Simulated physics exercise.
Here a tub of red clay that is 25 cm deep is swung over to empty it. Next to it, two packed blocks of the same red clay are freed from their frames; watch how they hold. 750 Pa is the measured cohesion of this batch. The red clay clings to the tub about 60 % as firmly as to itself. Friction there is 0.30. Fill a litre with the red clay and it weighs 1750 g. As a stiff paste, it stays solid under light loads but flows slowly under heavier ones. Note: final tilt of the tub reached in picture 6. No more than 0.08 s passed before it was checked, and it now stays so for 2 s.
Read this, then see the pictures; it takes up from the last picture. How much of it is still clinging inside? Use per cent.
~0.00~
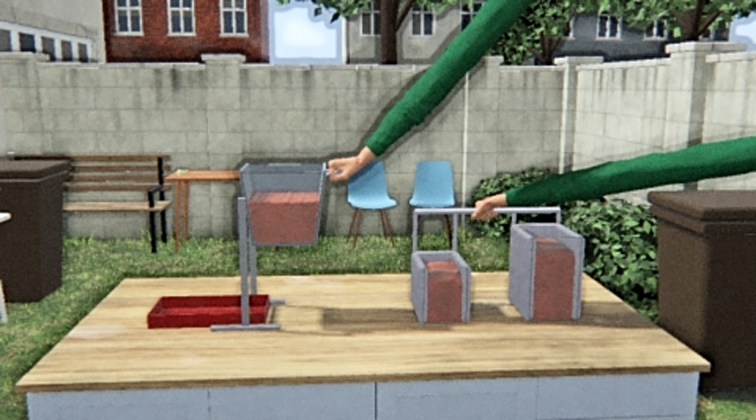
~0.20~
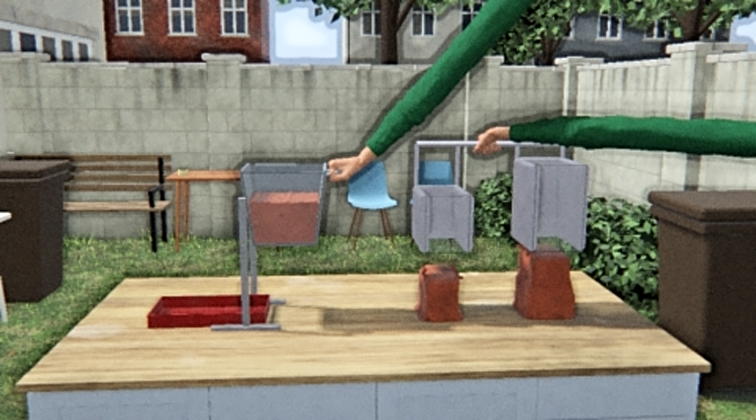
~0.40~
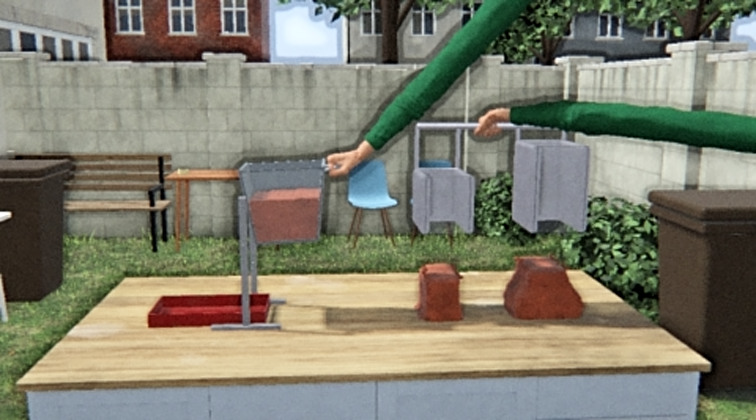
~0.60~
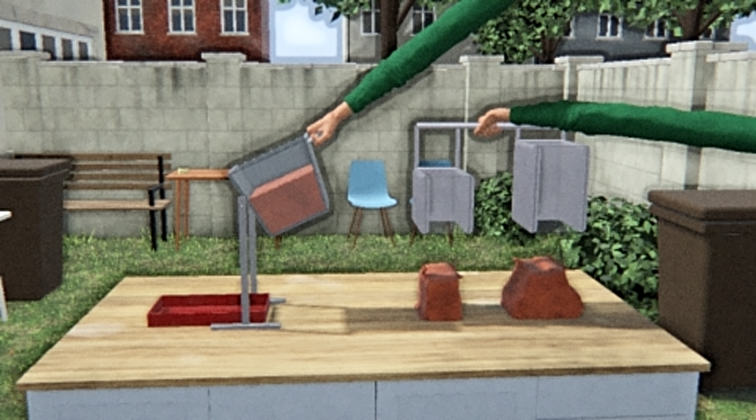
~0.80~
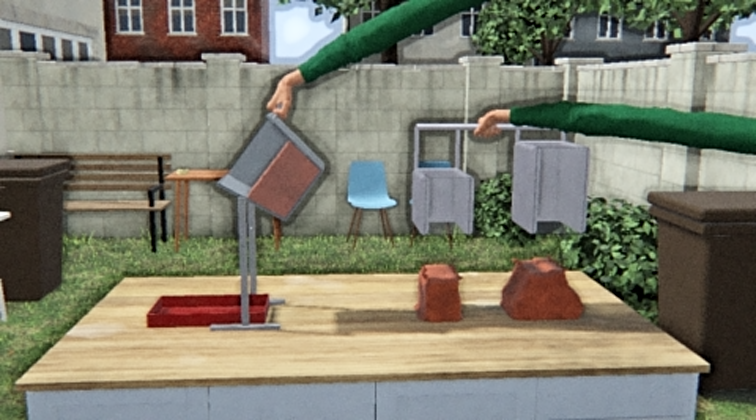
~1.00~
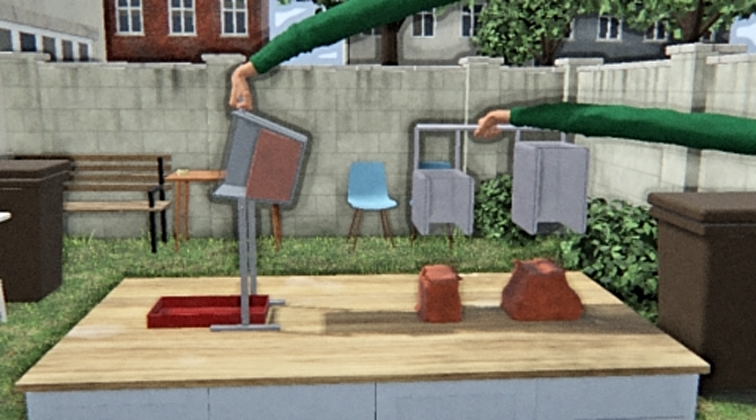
About 100 %.
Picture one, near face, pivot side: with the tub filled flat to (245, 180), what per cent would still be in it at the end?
100 %.
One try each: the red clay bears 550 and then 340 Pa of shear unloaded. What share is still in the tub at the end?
About 100 % first, about 90 % second.
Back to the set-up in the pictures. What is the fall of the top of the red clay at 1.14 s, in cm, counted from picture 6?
About 1 cm.
By 1.14 s, the tub is at 76 degrees and holds 100 %.
By 1.31 s, the tub is at 76 degrees and holds 100 %.
By 1.48 s, the tub is at 76 degrees and holds 100 %.
By 1.65 s, the tub is at 76 degrees and holds 100 %.
By 3.00 s, at the end, the tub is at 76 degrees and holds 100 %.
